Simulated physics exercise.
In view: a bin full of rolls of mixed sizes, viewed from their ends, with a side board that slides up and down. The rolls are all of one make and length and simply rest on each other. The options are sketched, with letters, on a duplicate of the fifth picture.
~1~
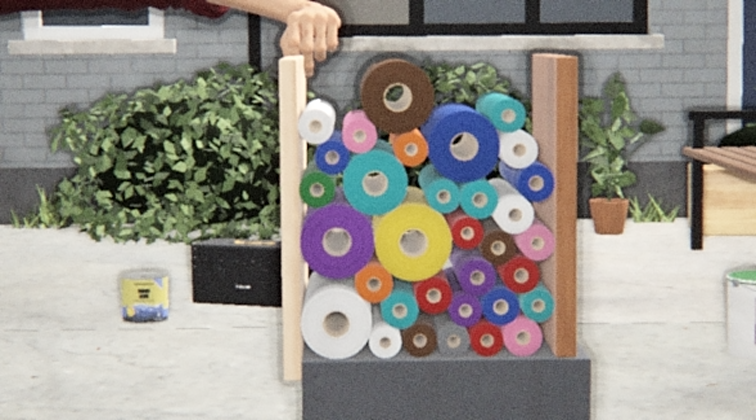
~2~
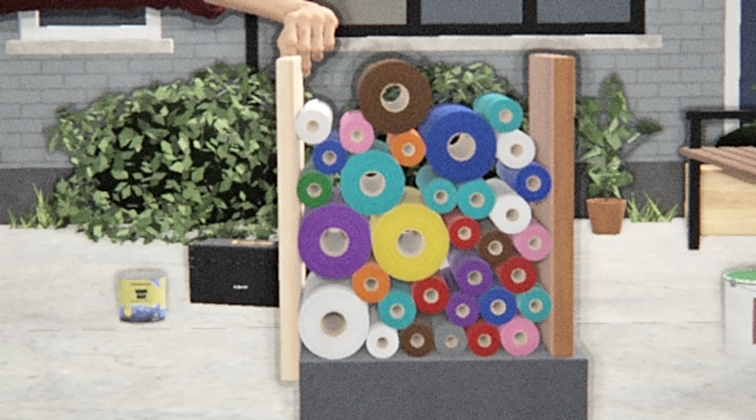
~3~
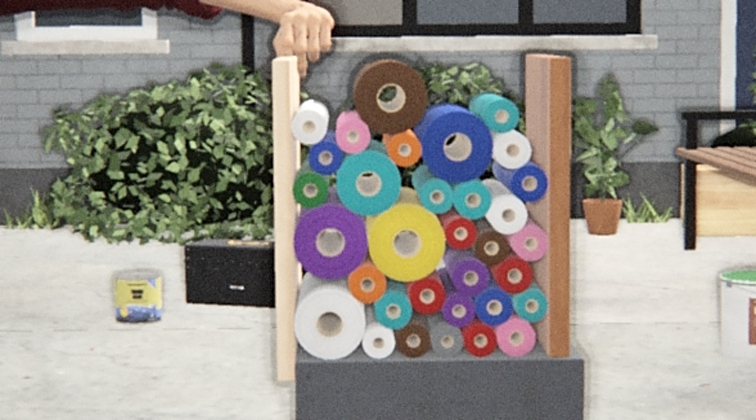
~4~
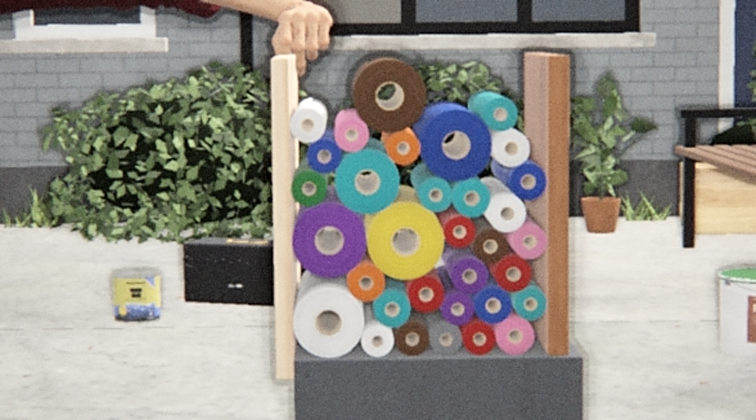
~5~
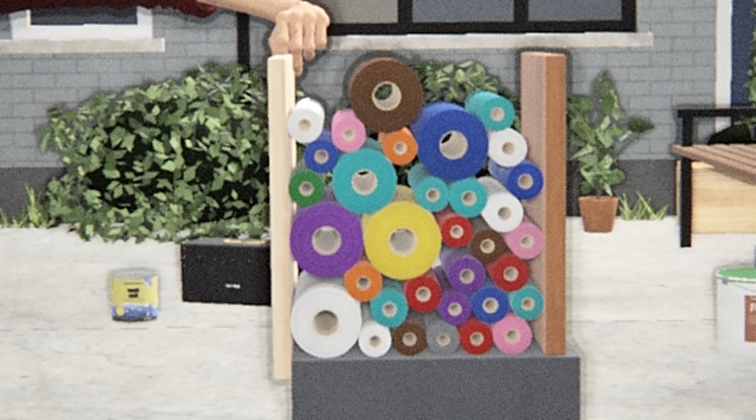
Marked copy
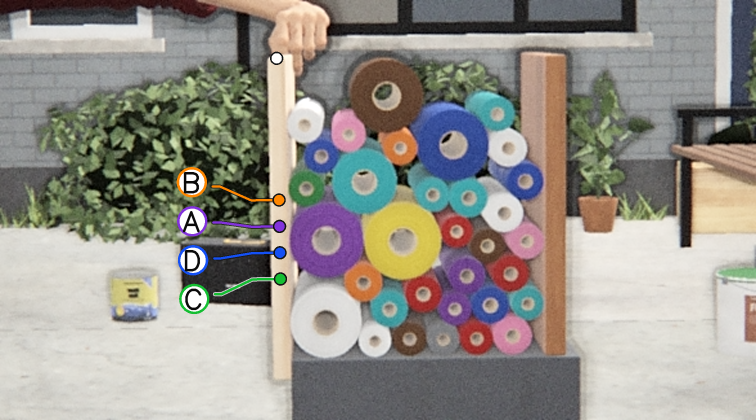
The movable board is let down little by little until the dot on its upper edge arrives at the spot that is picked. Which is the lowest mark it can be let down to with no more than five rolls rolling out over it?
It can be let down to C.
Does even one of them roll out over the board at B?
Yes, at B.
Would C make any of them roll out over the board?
Yes.
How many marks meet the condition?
The number is four.
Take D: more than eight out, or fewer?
It loses fewer than eight.
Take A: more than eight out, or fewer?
It loses fewer than eight.
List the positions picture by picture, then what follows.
In the first picture, an orange roll (374, 284); a red roll (521, 276); a turquoise roll (480, 200).
In the second picture, a turquoise roll (477, 200); a blue roll (534, 183).
In the third picture, a brown roll (391, 98); side board (288, 207).
In the fourth picture, a white roll (329, 322); a pink roll (515, 336).
In the fifth picture, an orange roll (363, 283); a red roll (511, 274); a turquoise roll (469, 198).
On the marked copy, A at (279, 226); B at (279, 200); C at (280, 279); D at (280, 253); the white dot at (277, 58).
Taking C. A third of the way, top of the board (287, 149).
Two thirds of the way, top of the board (289, 250).
When it is over, top of the board (290, 278), four out over the board.
As for the rest, A four out over the board; B two out over the board; D four out over the board.
